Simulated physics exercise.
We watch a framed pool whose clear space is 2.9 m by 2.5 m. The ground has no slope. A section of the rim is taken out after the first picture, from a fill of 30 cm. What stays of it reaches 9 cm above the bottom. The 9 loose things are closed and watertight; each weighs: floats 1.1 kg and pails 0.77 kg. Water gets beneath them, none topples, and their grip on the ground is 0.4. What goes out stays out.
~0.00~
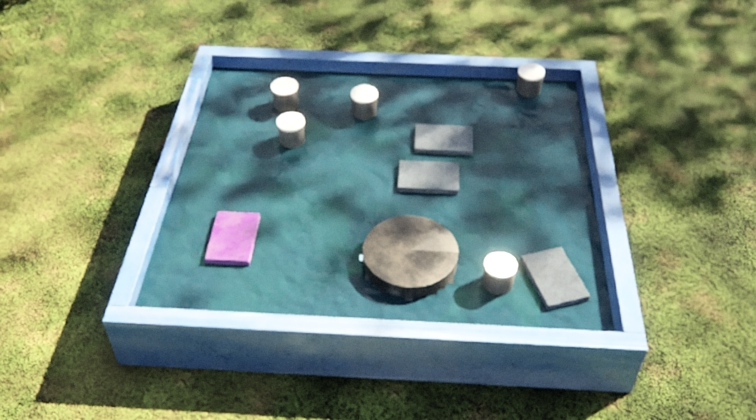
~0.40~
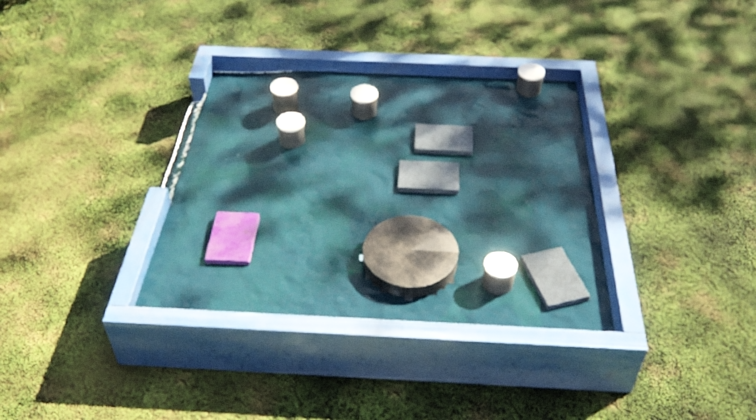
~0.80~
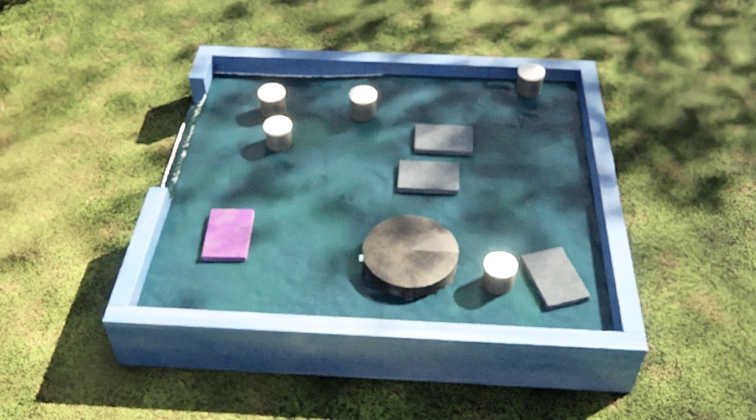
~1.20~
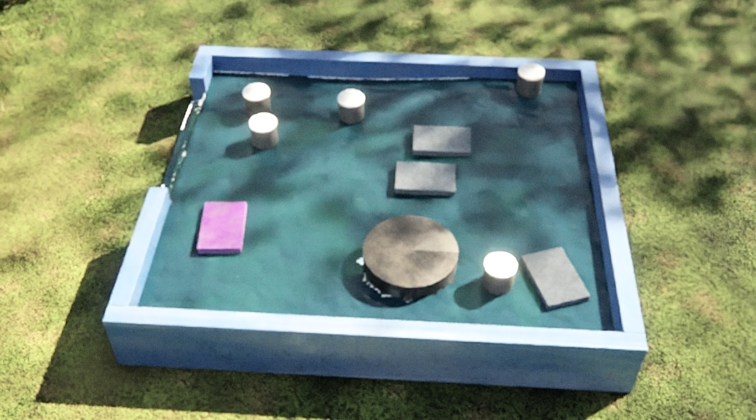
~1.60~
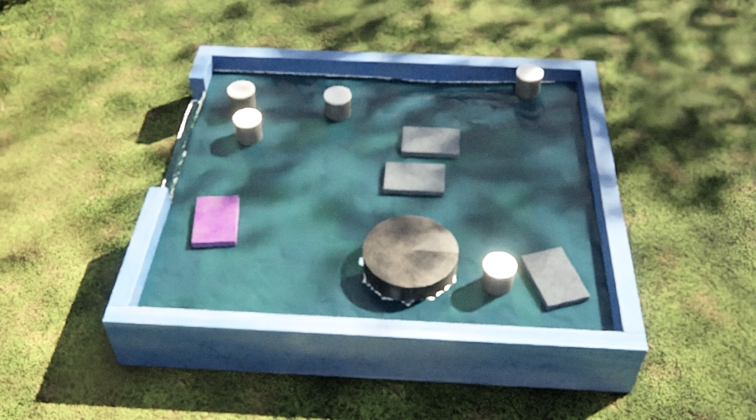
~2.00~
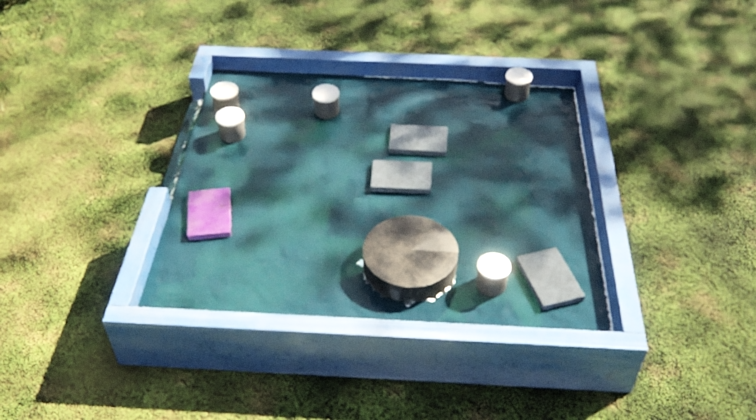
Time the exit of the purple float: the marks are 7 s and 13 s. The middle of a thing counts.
Expect it before the first time.
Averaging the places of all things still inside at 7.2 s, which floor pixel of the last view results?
At about (422, 209).
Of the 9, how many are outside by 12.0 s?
I count 4.
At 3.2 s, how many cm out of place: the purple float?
Roughly 60 cm by then.
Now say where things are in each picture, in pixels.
In the first frame, the purple float at (233, 236) floats; 30 cm deep round most things; 0 of 9 have shifted.
In the second frame, the purple float at (232, 236), afloat; 30 cm deep round most things; 0 of 9 have shifted.
In the third frame, the purple float at (228, 233) floats, 6 cm from its start; about 2000 L in view; 3 of 9 have shifted.
In the fourth frame, the purple float at (222, 225), afloat, 15 cm from its start; 28 cm deep round most things; 4 of 9 have shifted.
In the fifth frame, the purple float at (216, 219), afloat, 24 cm from its start; about 1890 L in view; 6 of 9 have shifted.
In the sixth frame, the purple float at (209, 211) floats, 33 cm from its start; about 1830 L in view; 7 of 9 have shifted.
After 3.2 s the purple float is near (182, 187), 0.7 m from its start, afloat; 2 of 9 are out; 7 afloat.
After 7.2 s the purple float has gone out (at 3.5 s); 4 of 9 are out; 5 afloat.
After 12.0 s the purple float has gone out (at 3.5 s); 4 of 9 are out; 5 afloat.
After 16.0 s the purple float has gone out (at 3.5 s); 5 of 9 are out; 4 afloat.
